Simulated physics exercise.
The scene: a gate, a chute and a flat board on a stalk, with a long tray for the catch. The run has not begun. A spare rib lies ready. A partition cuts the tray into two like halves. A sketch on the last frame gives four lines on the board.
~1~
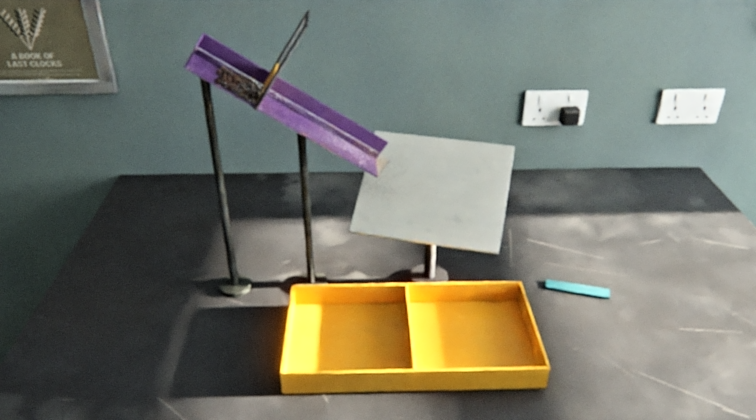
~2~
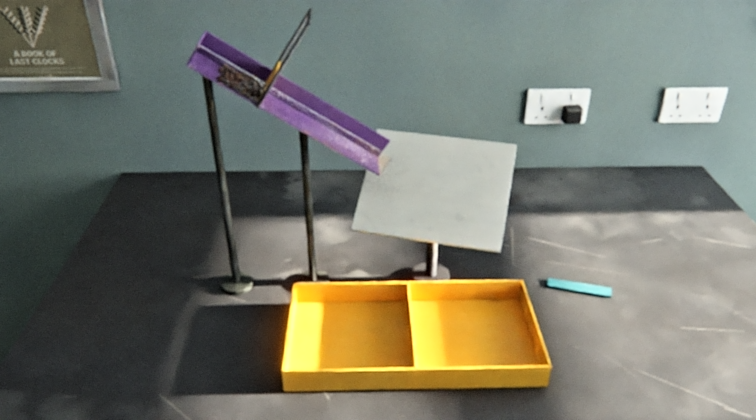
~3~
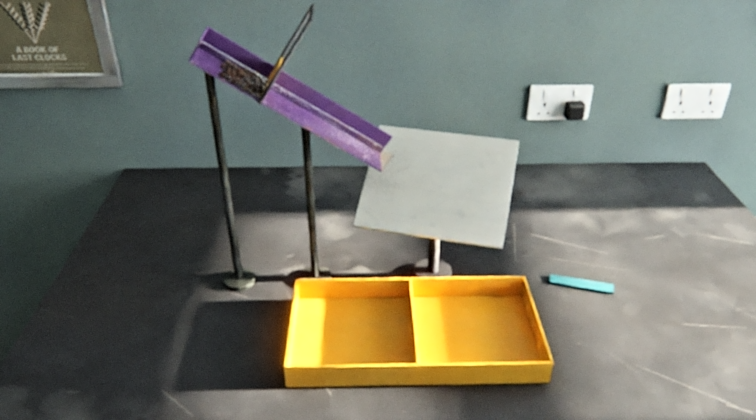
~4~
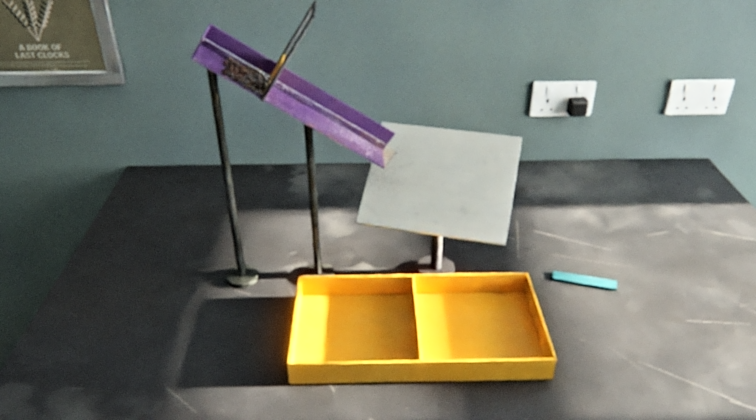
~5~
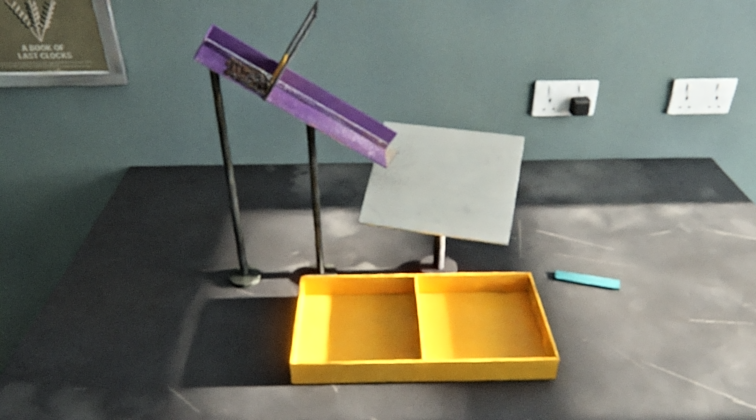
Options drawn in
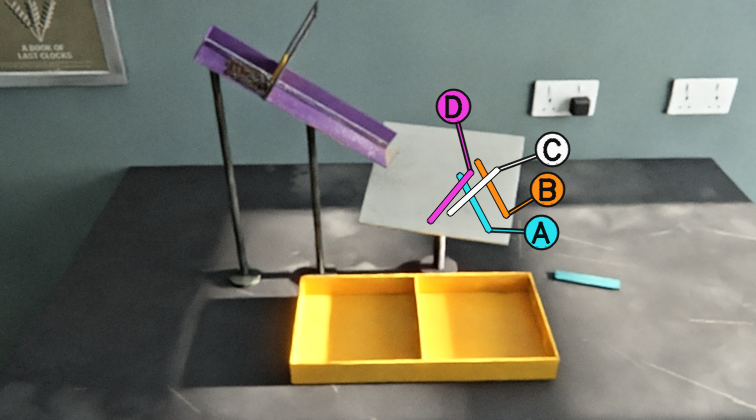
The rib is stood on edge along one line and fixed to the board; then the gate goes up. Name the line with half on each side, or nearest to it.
Take C.
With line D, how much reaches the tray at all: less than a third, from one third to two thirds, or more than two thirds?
It is more than two thirds.
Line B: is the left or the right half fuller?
The right half.
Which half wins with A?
More lands on the right.
On the marked copy, line A from (459, 175) to (488, 229); line B from (477, 161) to (506, 215); line C from (497, 170) to (450, 212); line D from (470, 172) to (430, 220).
With A, of what is caught, about a tenth in the left half, the larger part in the right.
With B, of what is caught, about a tenth in the left half, the larger part in the right.
With C, of what is caught, roughly half in the left half, roughly half in the right.
With D, of what is caught, almost all in the left half, about a tenth in the right.
